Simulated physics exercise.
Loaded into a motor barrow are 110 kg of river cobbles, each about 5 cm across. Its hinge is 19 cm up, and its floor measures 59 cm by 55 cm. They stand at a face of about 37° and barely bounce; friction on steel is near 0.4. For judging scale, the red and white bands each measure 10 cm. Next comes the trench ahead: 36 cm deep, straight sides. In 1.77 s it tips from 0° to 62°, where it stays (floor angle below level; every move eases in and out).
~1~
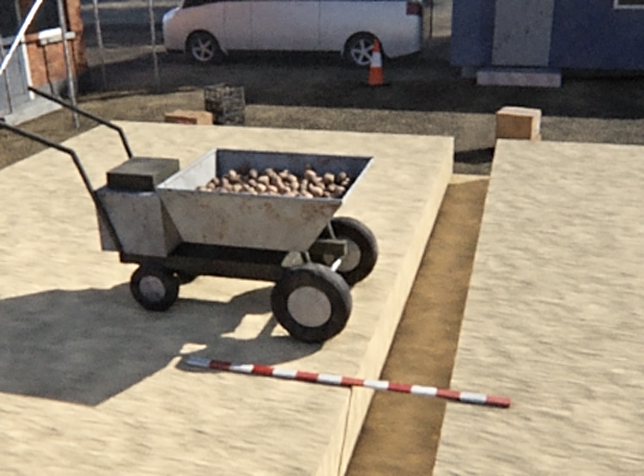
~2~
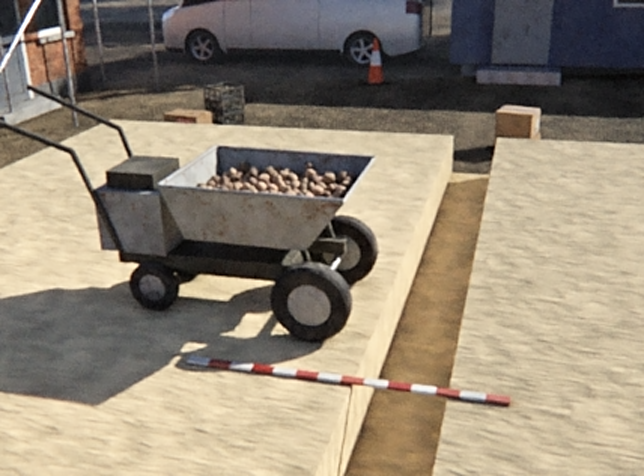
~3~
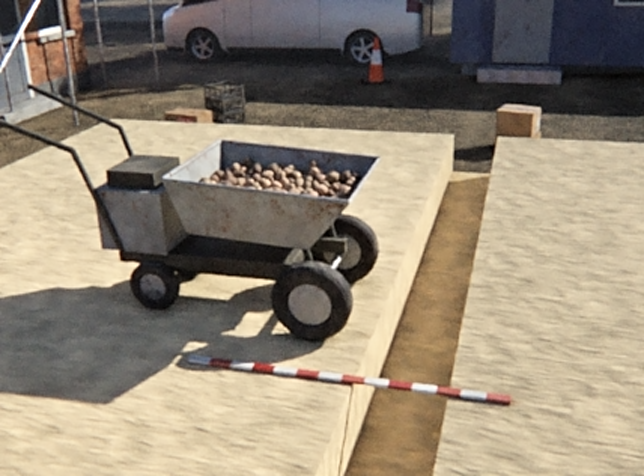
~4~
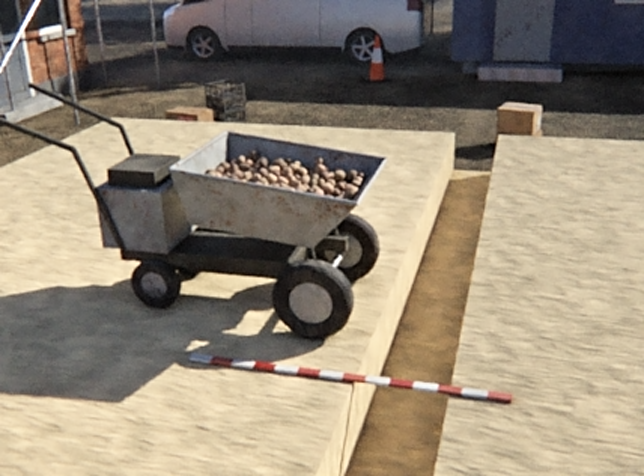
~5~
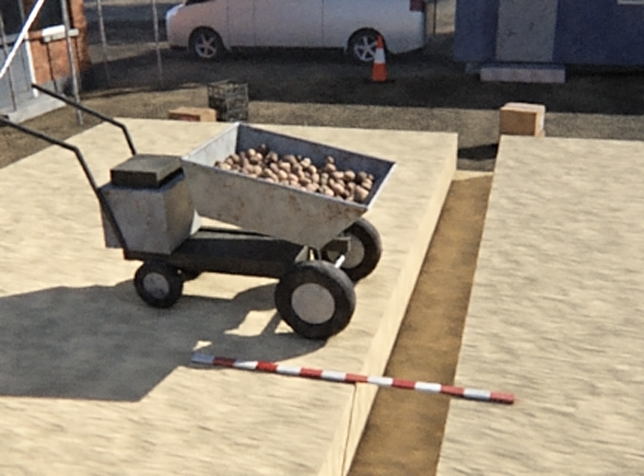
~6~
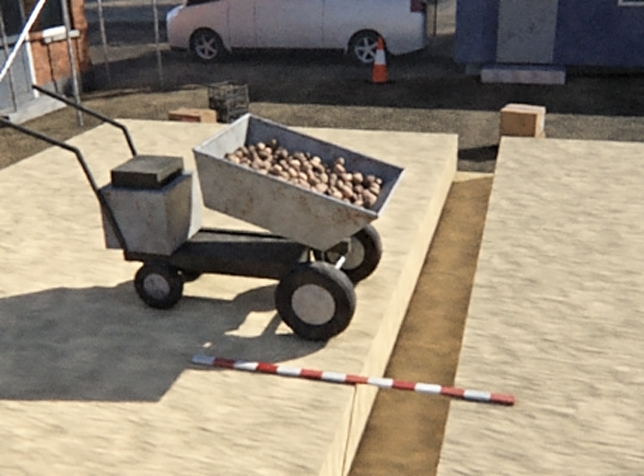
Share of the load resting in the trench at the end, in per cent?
42 per cent.
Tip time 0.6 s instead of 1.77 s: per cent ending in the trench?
It would come to roughly 25 per cent.
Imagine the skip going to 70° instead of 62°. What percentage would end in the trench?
Roughly 50%.
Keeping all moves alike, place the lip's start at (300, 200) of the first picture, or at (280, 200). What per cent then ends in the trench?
Estimates: 75 % then 75 %.
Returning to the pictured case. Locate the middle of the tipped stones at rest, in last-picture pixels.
Somewhere around (458, 364) in the last picture.
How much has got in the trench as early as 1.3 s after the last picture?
By that point it's something like 10 in a hundred.
Then, 0.7 s after the last picture the floor is at 52°, 100 % in the skip; the foremost stones are at (419, 243).
Then, 1.3 s after the last picture the floor is at 62°, 81 % in the skip, 8 % in the trench, 11 % past the trench; the foremost stones are at (506, 326).
Then, 1.6 s after the last picture the floor is at 62°, 57 % in the skip, 15 % in the trench, 29 % past the trench; the foremost stones are at (565, 330).
Then, 3.6 s after the last picture the floor is at 62°, 28 % in the skip, 42 % in the trench, 30 % past the trench; the foremost stones are at (635, 341).
